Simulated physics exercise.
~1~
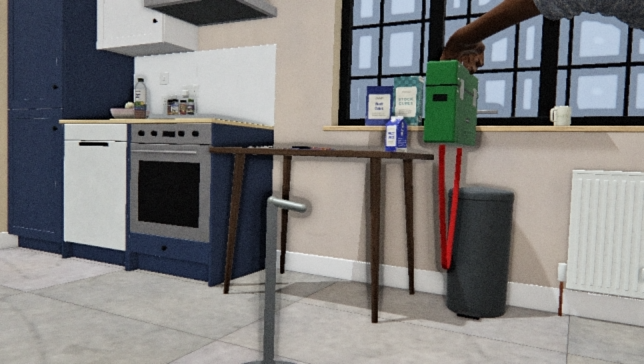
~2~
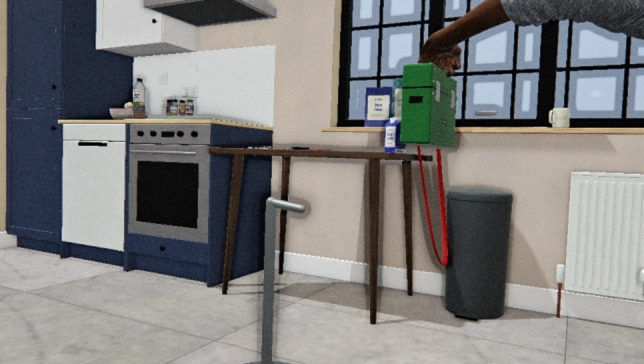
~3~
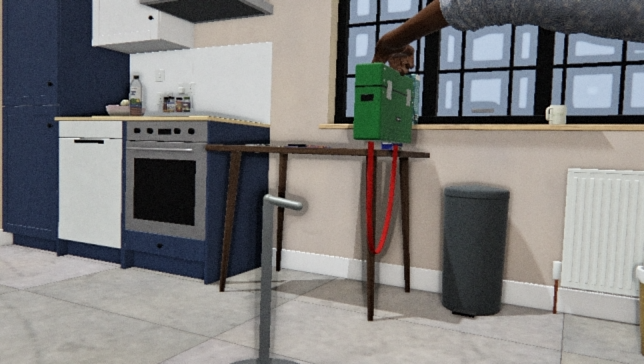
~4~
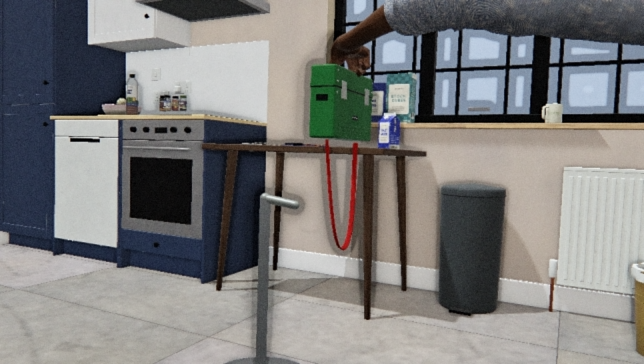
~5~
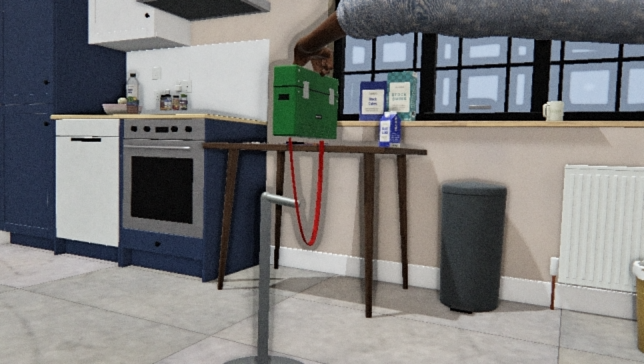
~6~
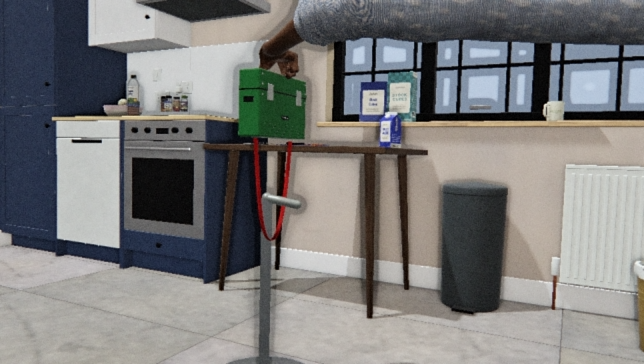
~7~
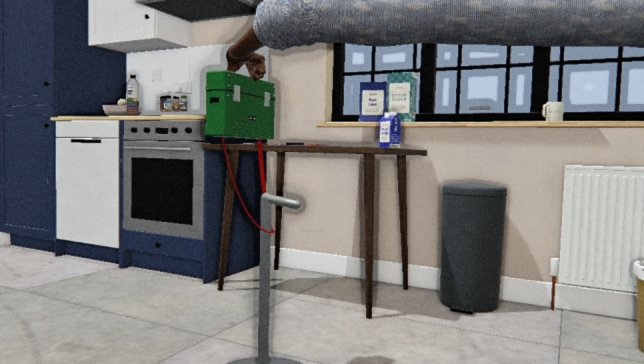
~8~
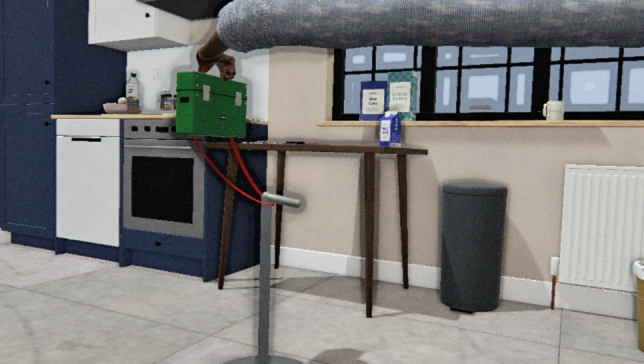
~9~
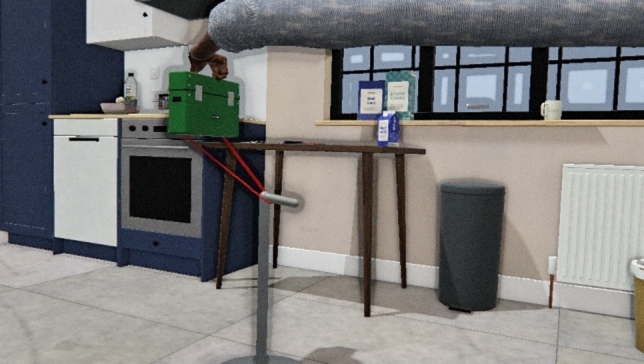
Green case carried left by a hand over a kitchen table, its dangling red loop catching on a grey post and pulling tight.
